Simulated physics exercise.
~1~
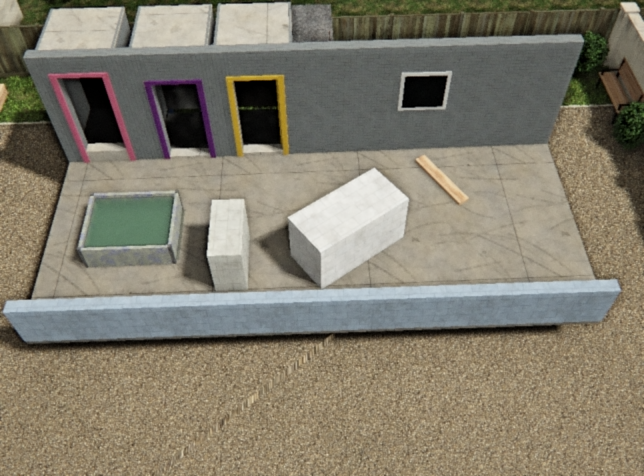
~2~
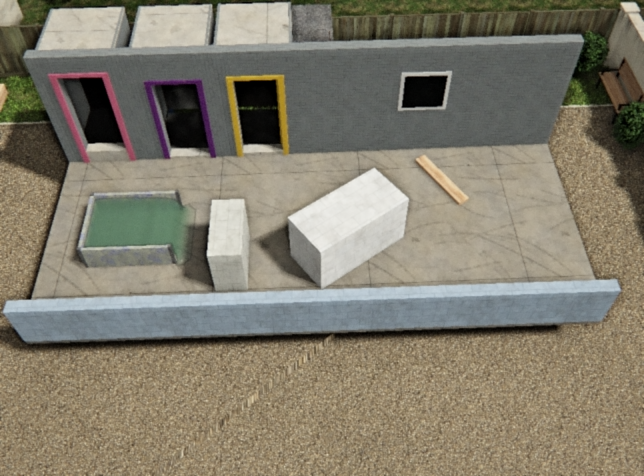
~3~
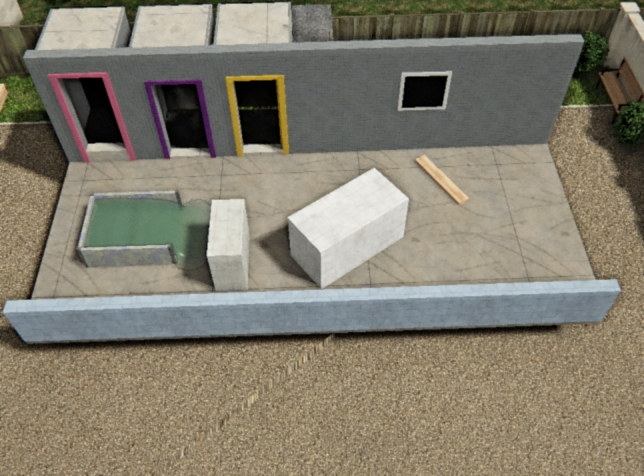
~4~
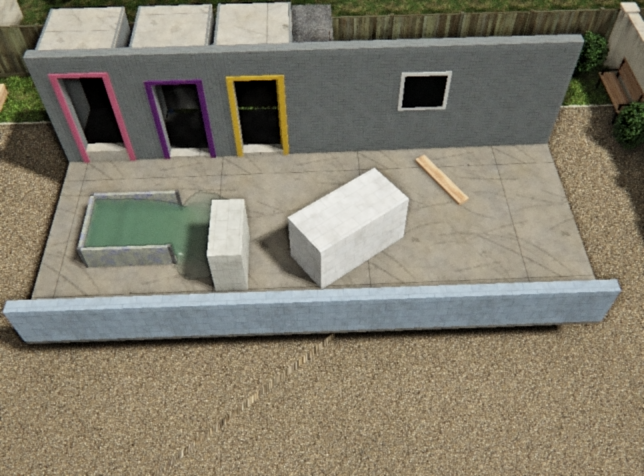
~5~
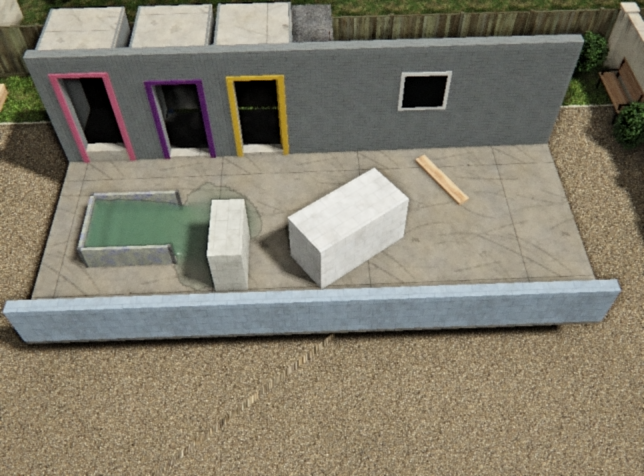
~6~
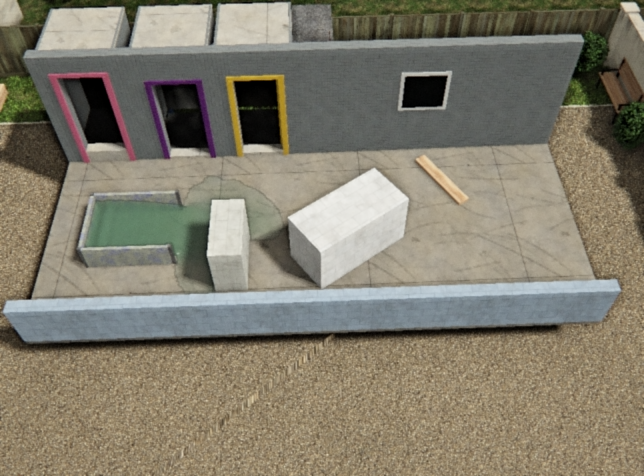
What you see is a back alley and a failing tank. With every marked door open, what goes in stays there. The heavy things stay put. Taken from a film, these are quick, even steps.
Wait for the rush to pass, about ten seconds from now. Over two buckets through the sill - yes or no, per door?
Purple door - no, yellow door - no, pink door - no.
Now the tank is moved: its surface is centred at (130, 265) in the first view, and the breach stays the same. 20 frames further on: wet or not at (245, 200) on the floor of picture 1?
Well, it ends up swamped there.
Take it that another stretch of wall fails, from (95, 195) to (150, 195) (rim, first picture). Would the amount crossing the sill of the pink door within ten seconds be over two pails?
Door pink: It stays beneath the limit.
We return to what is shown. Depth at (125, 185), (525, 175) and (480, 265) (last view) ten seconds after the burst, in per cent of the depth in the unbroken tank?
About 2 per cent, then 2 per cent, then 6 per cent.
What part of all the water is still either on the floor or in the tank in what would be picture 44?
It comes to roughly 88 per cent.
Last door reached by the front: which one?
Answer: The one in pink.
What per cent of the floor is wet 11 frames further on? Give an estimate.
Around 30 percent.
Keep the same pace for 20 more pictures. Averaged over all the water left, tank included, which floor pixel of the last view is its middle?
Around pixel (248, 223) of the last picture.
A moment on, water covers 20 % of the floor; the purple door not reached, the yellow door not reached, the pink door not reached.
Next, water covers 30 % of the floor; the purple door not reached, the yellow door wet at the sill, nothing in, the pink door not reached.
Then, water covers 45 % of the floor; the purple door wet at the sill, nothing in, the yellow door under two buckets in, the pink door not reached.
Later, water covers 65 % of the floor; the purple door wet at the sill, nothing in, the yellow door under two buckets in, the pink door not reached.
In the end, water covers 65 % of the floor; the purple door wet at the sill, nothing in, the yellow door under two buckets in, the pink door wet at the sill, nothing in.
